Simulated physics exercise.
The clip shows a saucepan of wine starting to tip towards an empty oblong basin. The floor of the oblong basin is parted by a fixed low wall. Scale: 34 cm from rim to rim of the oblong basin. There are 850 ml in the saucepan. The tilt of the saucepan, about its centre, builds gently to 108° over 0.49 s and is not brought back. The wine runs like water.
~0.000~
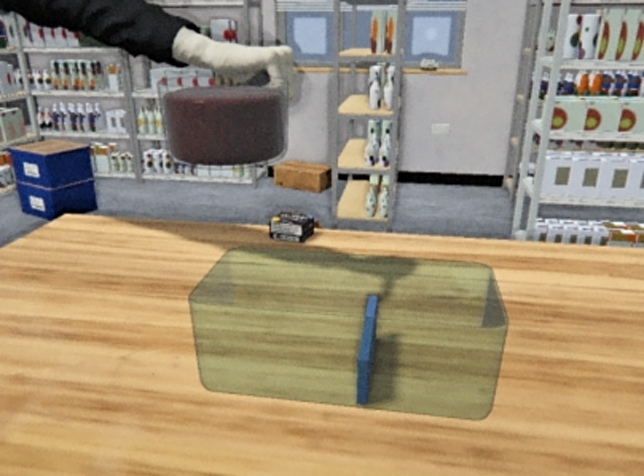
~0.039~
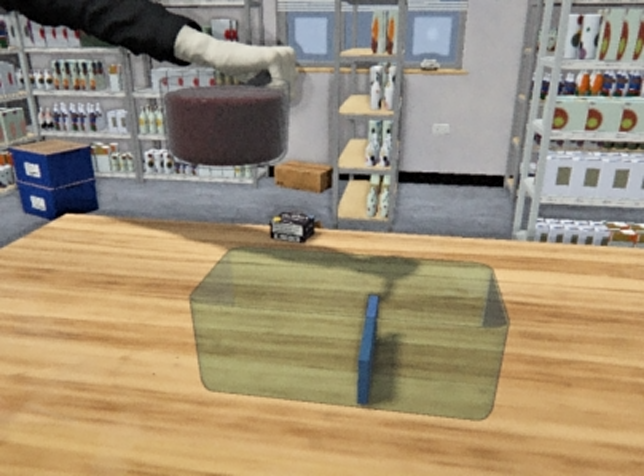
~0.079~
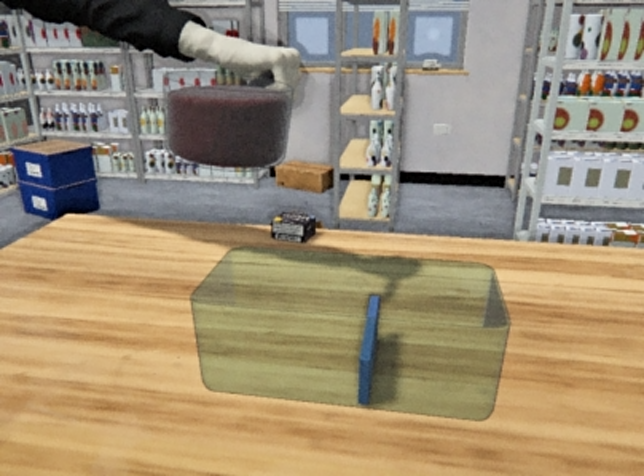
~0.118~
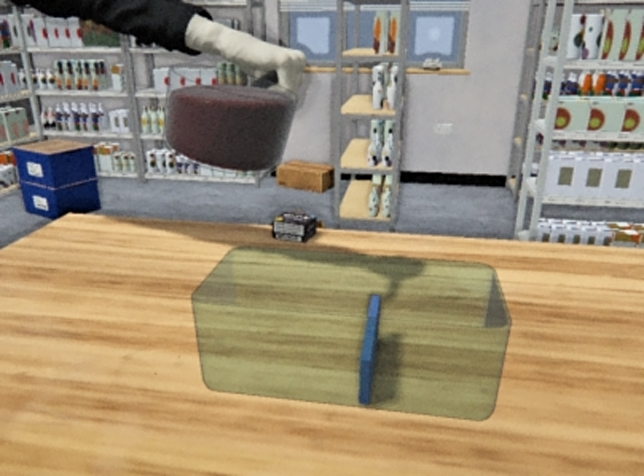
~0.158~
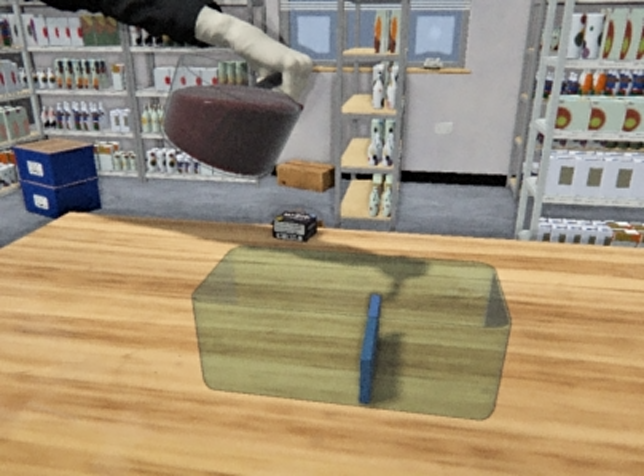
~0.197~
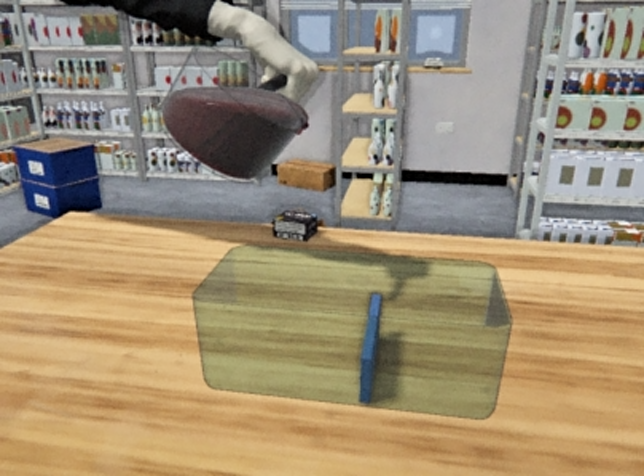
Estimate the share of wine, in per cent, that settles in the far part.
The far part has some 11 per cent.
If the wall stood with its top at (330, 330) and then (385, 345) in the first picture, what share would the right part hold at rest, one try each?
In turn about 65 and 15 per cent.
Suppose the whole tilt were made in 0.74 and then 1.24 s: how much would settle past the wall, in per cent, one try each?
First 20, then 35 per cent.
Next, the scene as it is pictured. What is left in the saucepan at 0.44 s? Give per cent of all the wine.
Near 26 in a hundred.
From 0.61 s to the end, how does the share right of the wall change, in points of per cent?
It goes up by about 3.
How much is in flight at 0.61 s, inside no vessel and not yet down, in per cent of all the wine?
Some 10 per cent.
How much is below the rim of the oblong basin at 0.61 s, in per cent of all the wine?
Some 86 per cent.
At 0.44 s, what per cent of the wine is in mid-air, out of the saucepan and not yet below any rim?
Near 56 in a hundred.
Then, 0.44 s in, the tilt is 105° and 26 per cent is still to pour, 17 is left of the wall and 2 right of it.
Then, 0.61 s in, the tilt is 108° and 5 per cent is still to pour, 78 is left of the wall and 7 right of it.
Then, 0.79 s in, the tilt is 108° and 0 per cent is still to pour, 77 is left of the wall and 9 right of it.
Then, 0.99 s in, the tilt is 108° and 0 per cent is still to pour, 85 is left of the wall and 10 right of it.
Finally, 84 per cent lies left of the wall, 11 right of it and 5 outside.
